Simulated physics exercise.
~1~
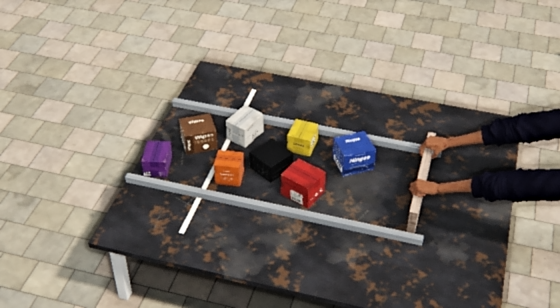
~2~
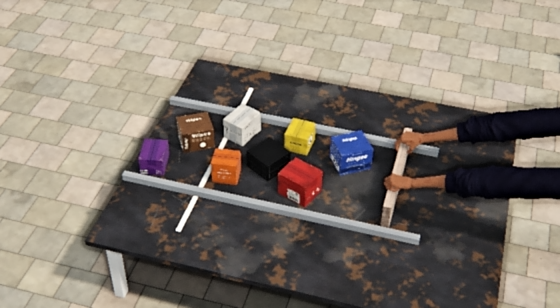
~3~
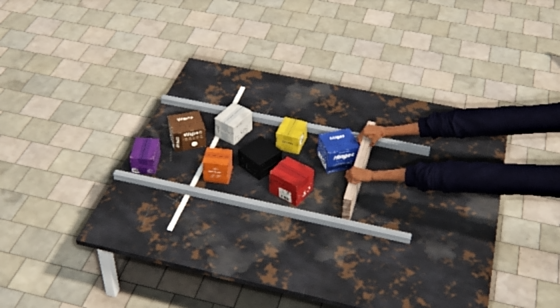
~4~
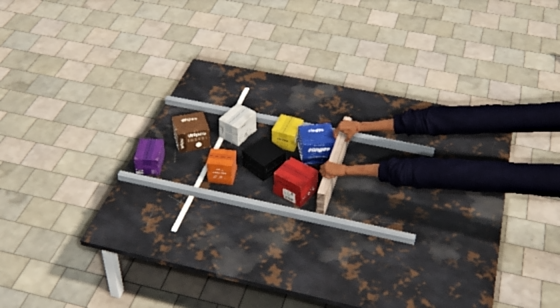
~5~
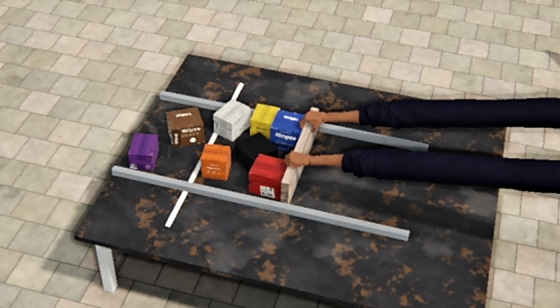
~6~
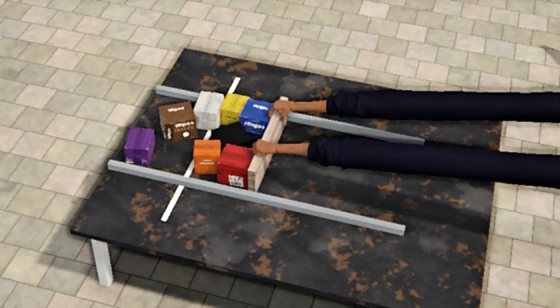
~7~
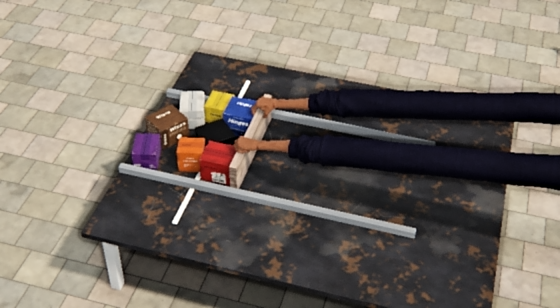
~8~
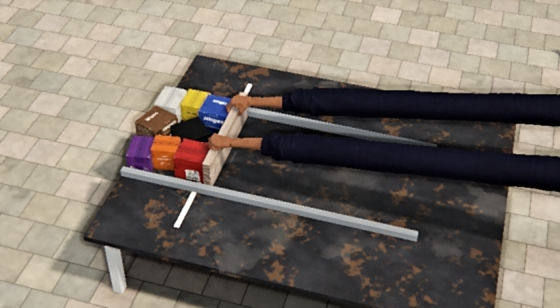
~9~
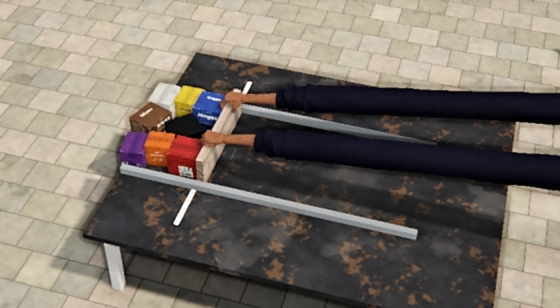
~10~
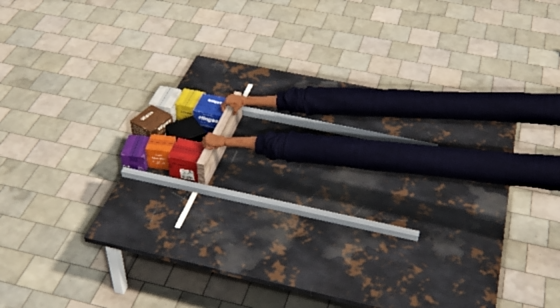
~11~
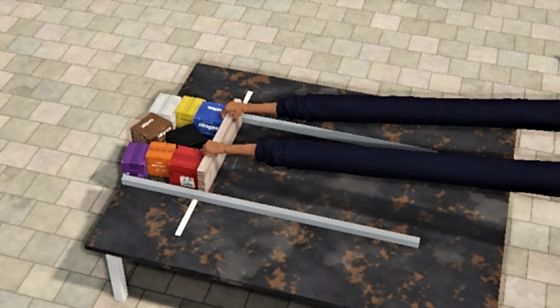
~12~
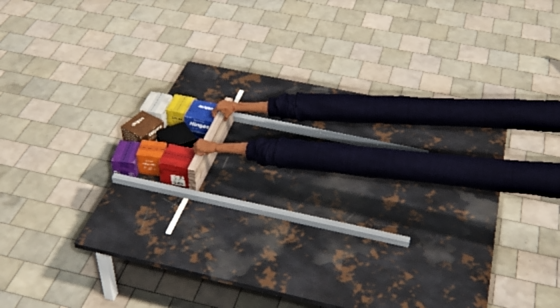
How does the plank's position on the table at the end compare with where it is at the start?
At the start the plank stands toward the right side of the table, well away from the boxes. By the end it is much farther left, near the white tape and up against the packed boxes.
